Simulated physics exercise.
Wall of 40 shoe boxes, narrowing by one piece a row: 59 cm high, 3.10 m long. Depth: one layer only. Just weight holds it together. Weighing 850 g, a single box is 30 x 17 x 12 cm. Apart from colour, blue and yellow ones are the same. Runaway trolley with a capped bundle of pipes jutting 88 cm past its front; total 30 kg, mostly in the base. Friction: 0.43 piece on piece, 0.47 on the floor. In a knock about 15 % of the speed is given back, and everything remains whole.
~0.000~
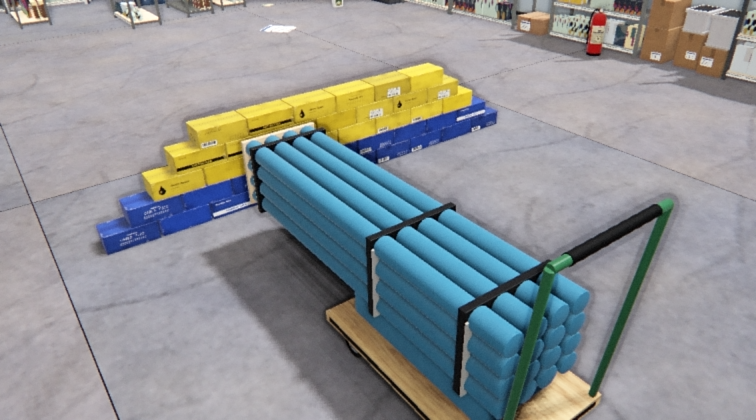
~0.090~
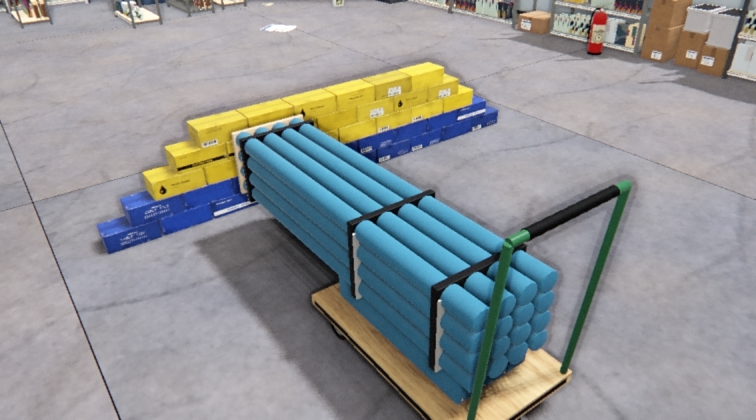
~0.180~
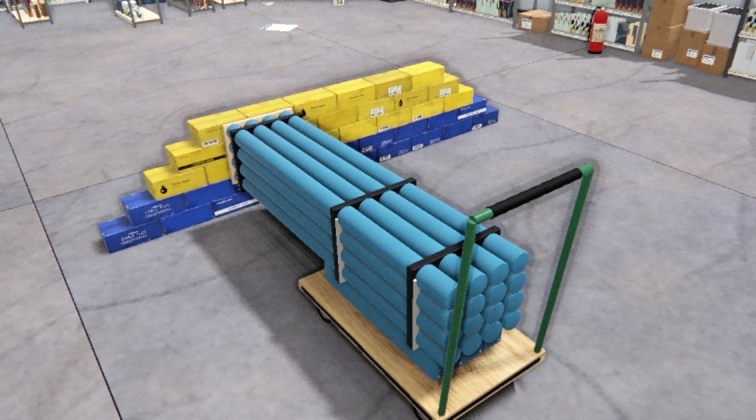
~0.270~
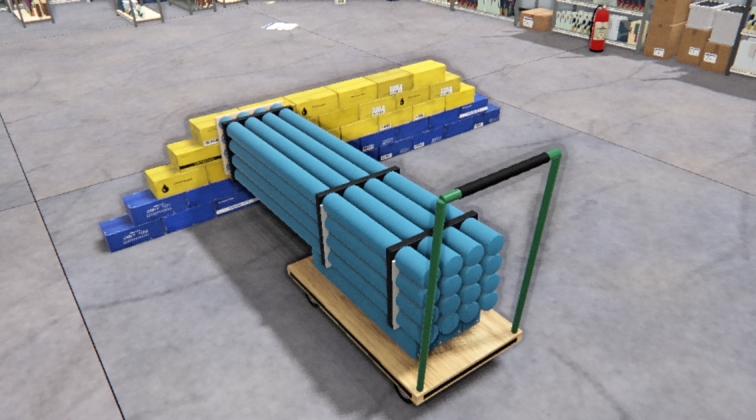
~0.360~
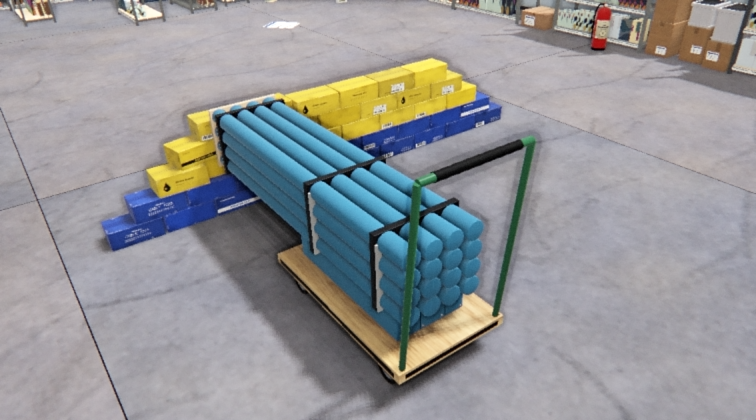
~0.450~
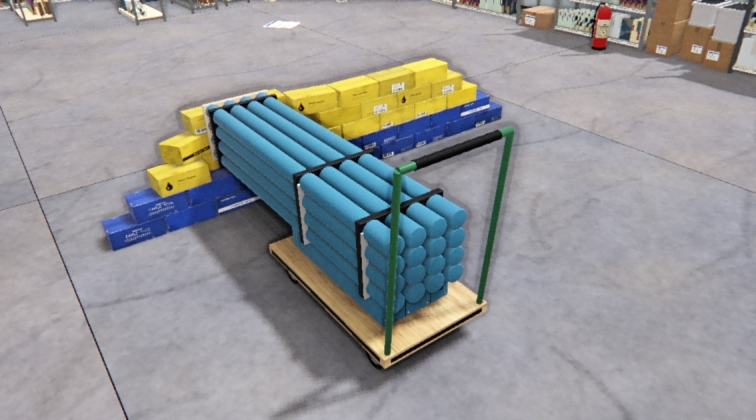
In a warehouse, a flat wooden cart with a green handle carried a long stack of blue tubes toward a low wall of yellow and blue boxes, then pushed into it, nudging a few boxes.
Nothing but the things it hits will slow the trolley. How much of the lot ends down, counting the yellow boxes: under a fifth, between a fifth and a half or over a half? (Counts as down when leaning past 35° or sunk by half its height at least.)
I'd put it at somewhere from a fifth to half of them.
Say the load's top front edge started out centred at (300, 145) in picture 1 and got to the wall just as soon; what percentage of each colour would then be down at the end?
Blue 20%, yellow 40%.
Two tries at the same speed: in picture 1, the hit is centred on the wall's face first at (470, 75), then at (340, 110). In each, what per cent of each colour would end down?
Down by colour - blue: 10%, then 10%; yellow: 10%, then 40%.
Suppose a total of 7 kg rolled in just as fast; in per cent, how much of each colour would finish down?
For blue it's 0, for yellow it's 40 in a hundred.
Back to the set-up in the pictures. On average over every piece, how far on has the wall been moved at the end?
15 cm or so.
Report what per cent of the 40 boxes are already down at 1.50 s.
20 per cent.
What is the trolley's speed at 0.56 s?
Speed: Close to 1.0 m/s.
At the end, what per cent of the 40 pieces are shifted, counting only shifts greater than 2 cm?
40 in a hundred.
After 0.56 s, load 26 cm past the wall's line, still rolling; 4 of the 21 yellow boxes down (4 of 40 in all colours); top yellow box leaning 6°.
After 0.82 s, load 51 cm past the wall's line, still rolling; 8 of the 21 yellow boxes down (8 of 40 in all colours); top yellow box leaning 45°, 14 cm lower.
After 1.50 s, load 1.06 m past the wall's line, still rolling; 8 of the 21 yellow boxes down (8 of 40 in all colours); top yellow box leaning 56°, 36 cm lower.
At rest (2.4 s), load 1.16 m past the wall's line, stopped; 8 of the 21 yellow boxes down (8 of 40 in all colours); top yellow box leaning 56°, 36 cm lower; top blue box unmoved. That is 38 per cent. As the last picture would show them, middles, top yellow box near (319, 134), top blue box near (157, 202).
